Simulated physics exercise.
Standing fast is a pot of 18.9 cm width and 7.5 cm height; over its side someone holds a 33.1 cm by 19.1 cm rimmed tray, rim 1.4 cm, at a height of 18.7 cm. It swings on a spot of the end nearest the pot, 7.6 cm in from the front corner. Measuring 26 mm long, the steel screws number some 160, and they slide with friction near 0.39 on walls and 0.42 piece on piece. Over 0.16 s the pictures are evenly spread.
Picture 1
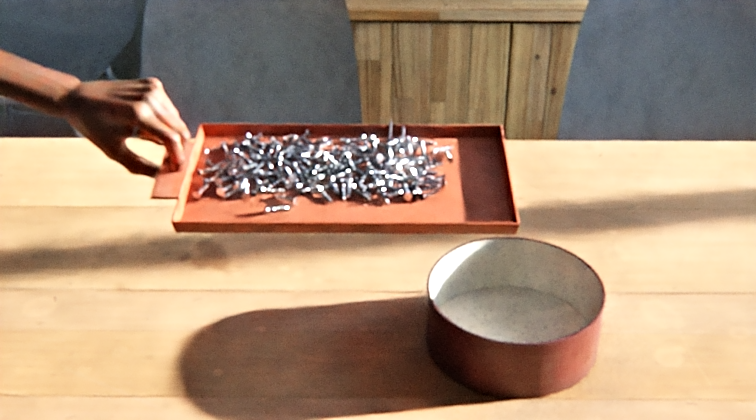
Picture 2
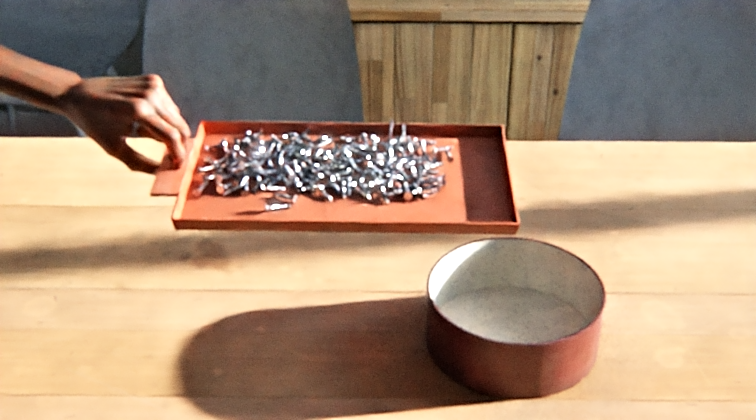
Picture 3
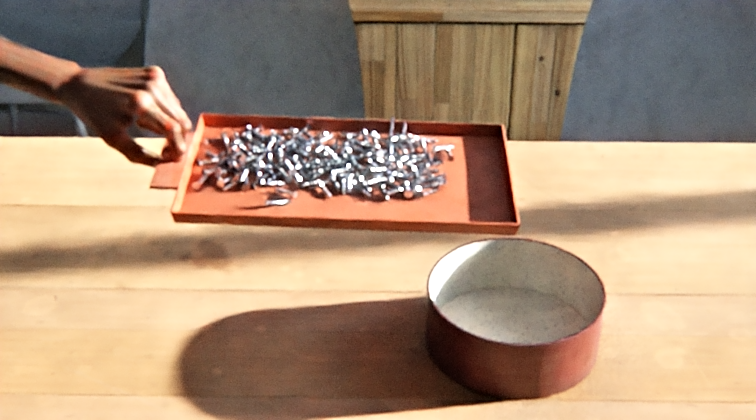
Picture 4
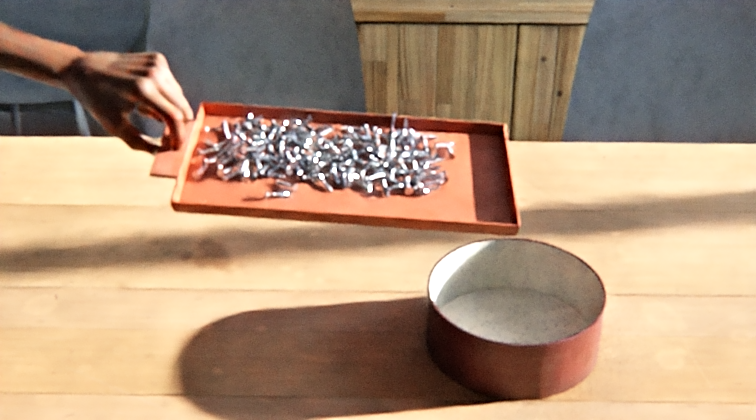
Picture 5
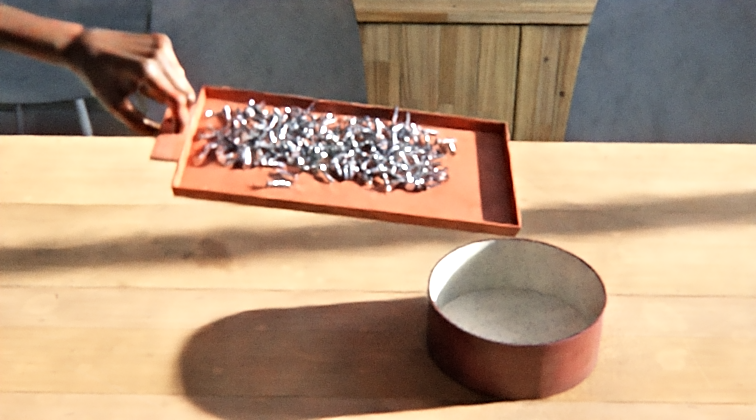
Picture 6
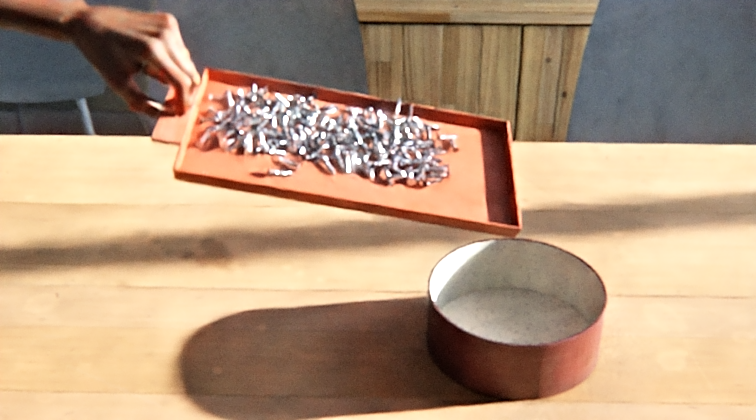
A hand held a reddish-orange tray of small steel screws above a wooden table, then slowly raised its left end, tilting it gently down to the right beside a still, round pot.
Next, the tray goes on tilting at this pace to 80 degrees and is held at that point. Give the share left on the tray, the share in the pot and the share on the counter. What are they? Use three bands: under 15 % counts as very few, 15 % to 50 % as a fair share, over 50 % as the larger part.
Left on the tray: Very few; pot: The larger part; counter: A fair share.
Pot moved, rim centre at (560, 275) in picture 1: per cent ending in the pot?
The share would be some 70 per cent.
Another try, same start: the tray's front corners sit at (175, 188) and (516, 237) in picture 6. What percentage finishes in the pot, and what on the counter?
Pot 45 % / counter 55 %.
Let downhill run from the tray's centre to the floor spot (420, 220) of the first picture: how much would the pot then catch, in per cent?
Something like 60 in a hundred.
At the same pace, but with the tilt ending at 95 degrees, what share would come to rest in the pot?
In that case some 65 per cent.
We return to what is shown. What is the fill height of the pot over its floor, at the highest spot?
Some 2.5 cm up.
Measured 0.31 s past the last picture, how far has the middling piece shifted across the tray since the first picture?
About 4 cm.
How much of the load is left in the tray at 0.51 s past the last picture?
Roughly 85 per cent.
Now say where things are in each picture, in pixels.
In the first frame, tray tilt 0 degrees, front corners at (175, 220) and (516, 222); middle of the pieces at (332, 166); pot at (516, 287).
In the second frame, tray tilt 0 degrees, front corners at (175, 217) and (516, 222); middle of the pieces at (332, 165).
In the third frame, tray tilt 2 degrees, front corners at (174, 210) and (516, 223); middle of the pieces at (333, 161).
In the fourth frame, tray tilt 4 degrees, front corners at (174, 199) and (517, 224), lowest corner right front; middle of the pieces at (334, 154).
In the fifth frame, tray tilt 8 degrees, front corners at (175, 184) and (518, 225), lowest corner right front; middle of the pieces at (335, 145).
In the sixth frame, tray tilt 11 degrees, front corners at (177, 168) and (518, 226), lowest corner right front; middle of the pieces at (337, 136); pot at (517, 288).
Then, 0.31 s after the last picture, tilt 46 degrees; the tray holds 100 %, the pot 0 %.
Then, 0.51 s after the last picture, tilt 68 degrees; the tray holds 85 %, the pot 0 %.
Then, 0.83 s after the last picture, tilt 80 degrees; the tray holds 5 %, the pot 60 %.
In the end, tray 5 %, pot 60 %, counter 35 %.
